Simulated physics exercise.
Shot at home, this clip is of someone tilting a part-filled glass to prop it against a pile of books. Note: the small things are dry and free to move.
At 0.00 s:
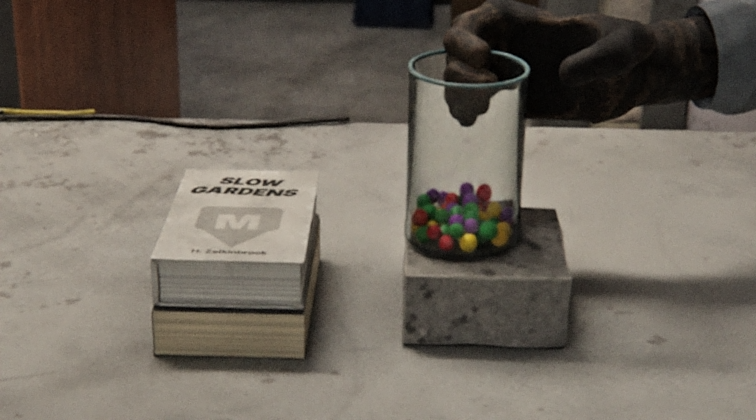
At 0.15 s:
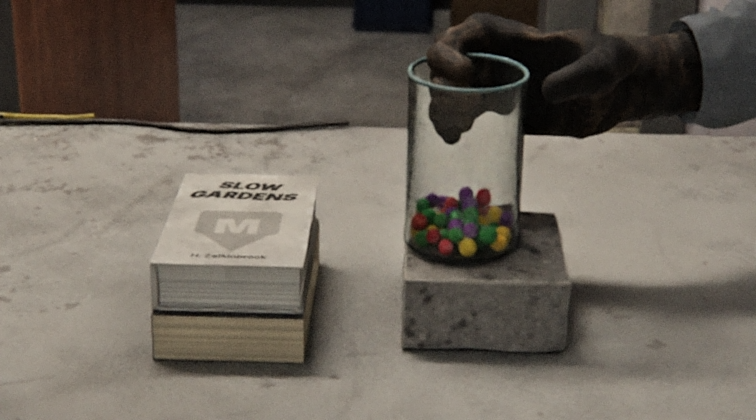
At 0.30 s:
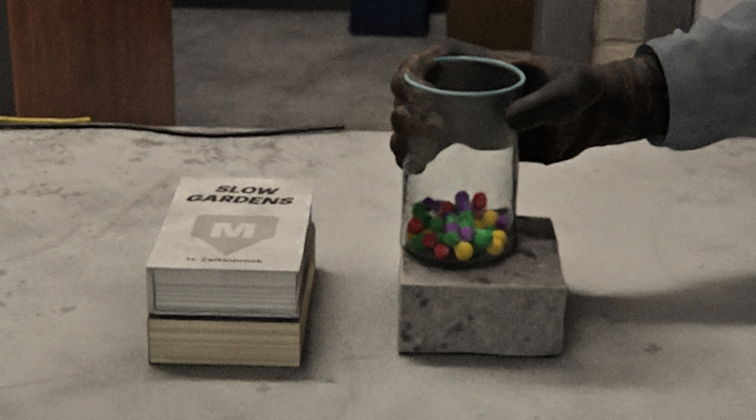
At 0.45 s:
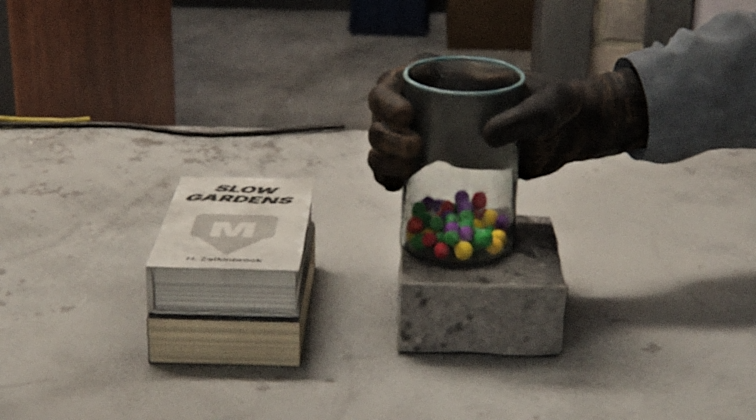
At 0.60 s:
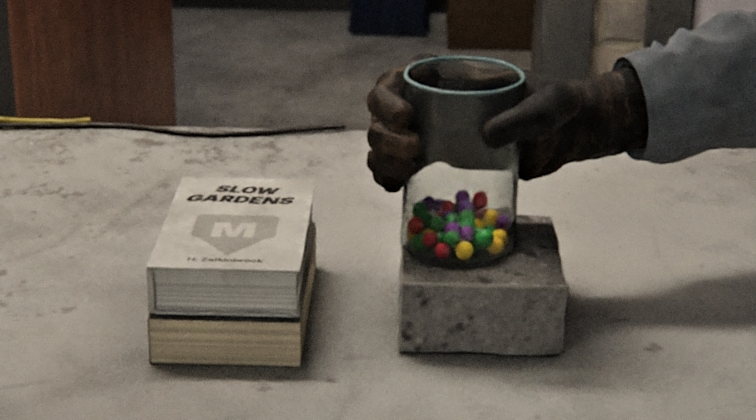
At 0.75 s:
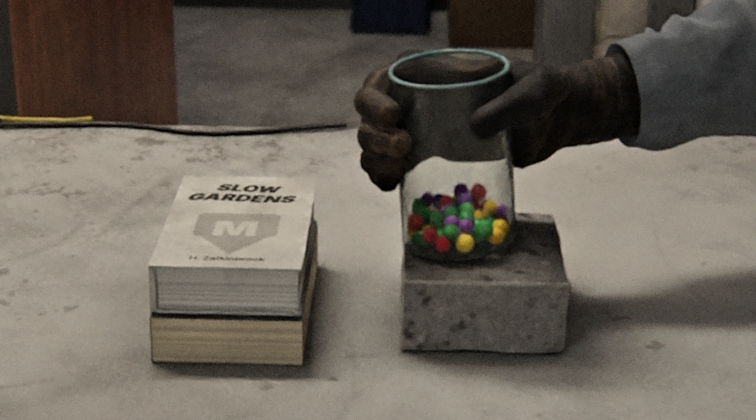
At the start, a gloved hand hovers at the rim of an upright glass holding a few colourful beads on a grey block, right of two stacked books. The hand then wraps around the glass and holds it still, and finally tilts it slightly to the left.
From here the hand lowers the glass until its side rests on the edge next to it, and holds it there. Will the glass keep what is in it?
The load stays put.
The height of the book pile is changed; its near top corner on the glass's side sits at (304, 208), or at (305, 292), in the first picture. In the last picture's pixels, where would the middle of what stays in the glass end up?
The middle would end roughly at (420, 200) the first time, then roughly at (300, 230).
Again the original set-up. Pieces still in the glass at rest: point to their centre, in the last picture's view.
In the final picture it sits close to (393, 205).
Around 1.28 s, the glass leans 42°; everything is still inside.
Around 1.74 s, the glass leans 74°; everything is still inside.
Around 2.14 s, the glass rests on the book pile at 77°; everything is still inside.
Finally (2.7 s), the glass rests on the book pile at 77°; everything is still inside.
